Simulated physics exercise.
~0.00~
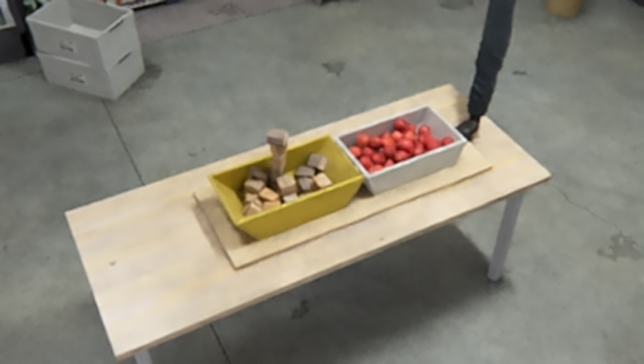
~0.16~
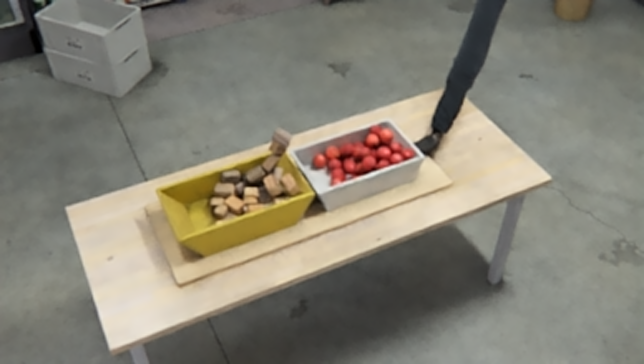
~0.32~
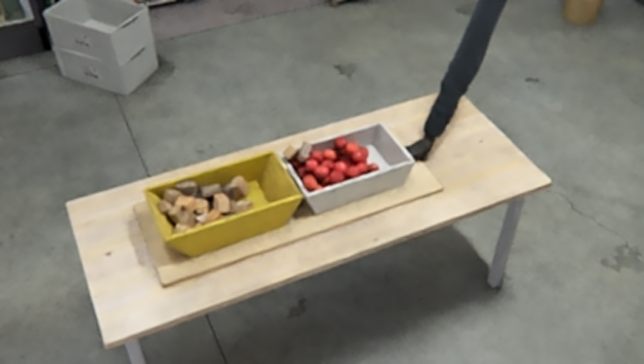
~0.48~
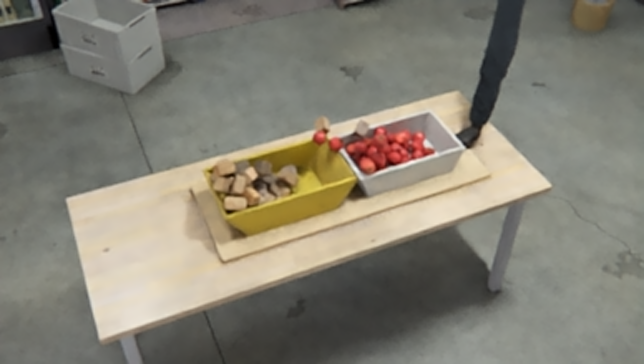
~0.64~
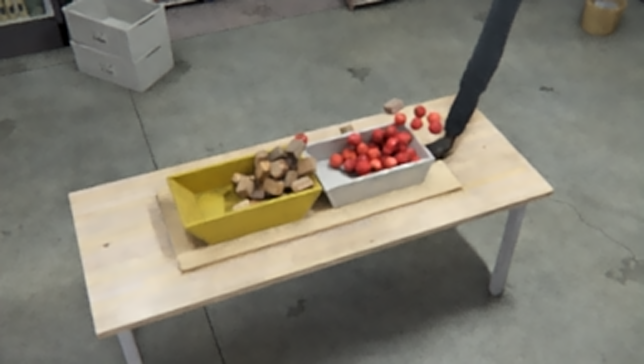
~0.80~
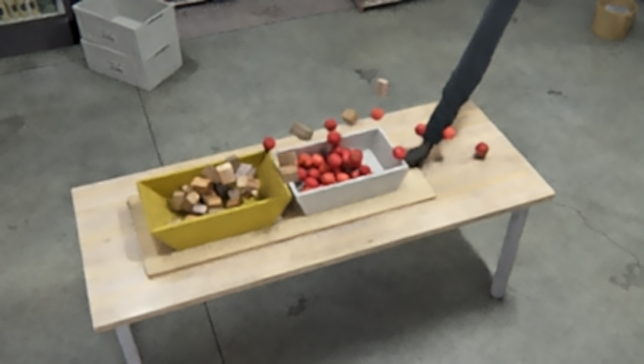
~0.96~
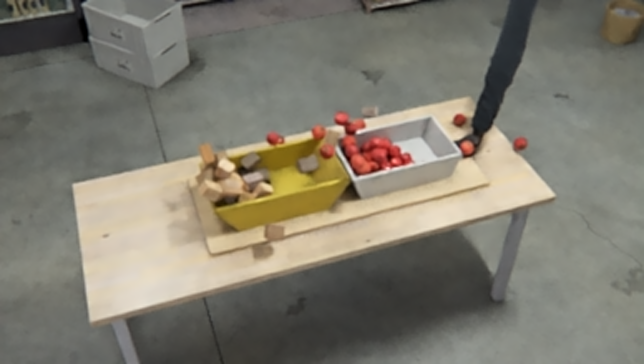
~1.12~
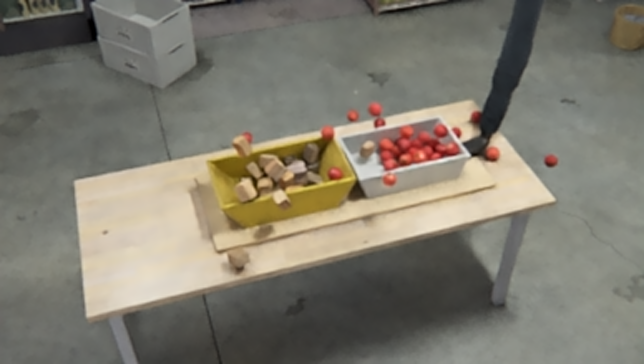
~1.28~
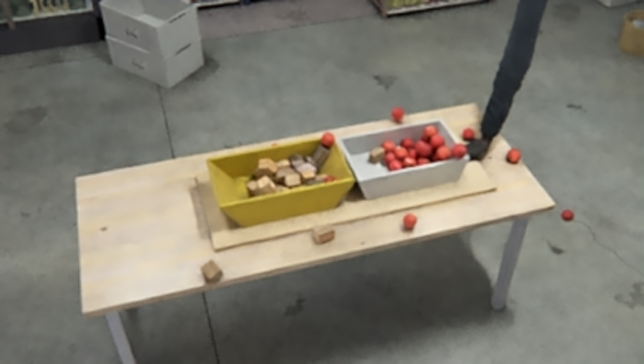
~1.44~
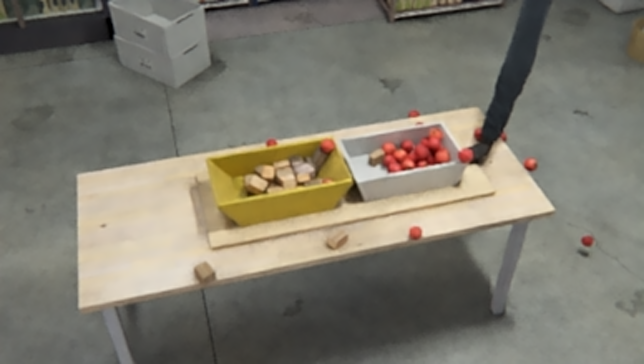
A dark-sleeved arm shaking a board left and right, wooden blocks and tomatoes flying from two boxes and scattering before it stops.
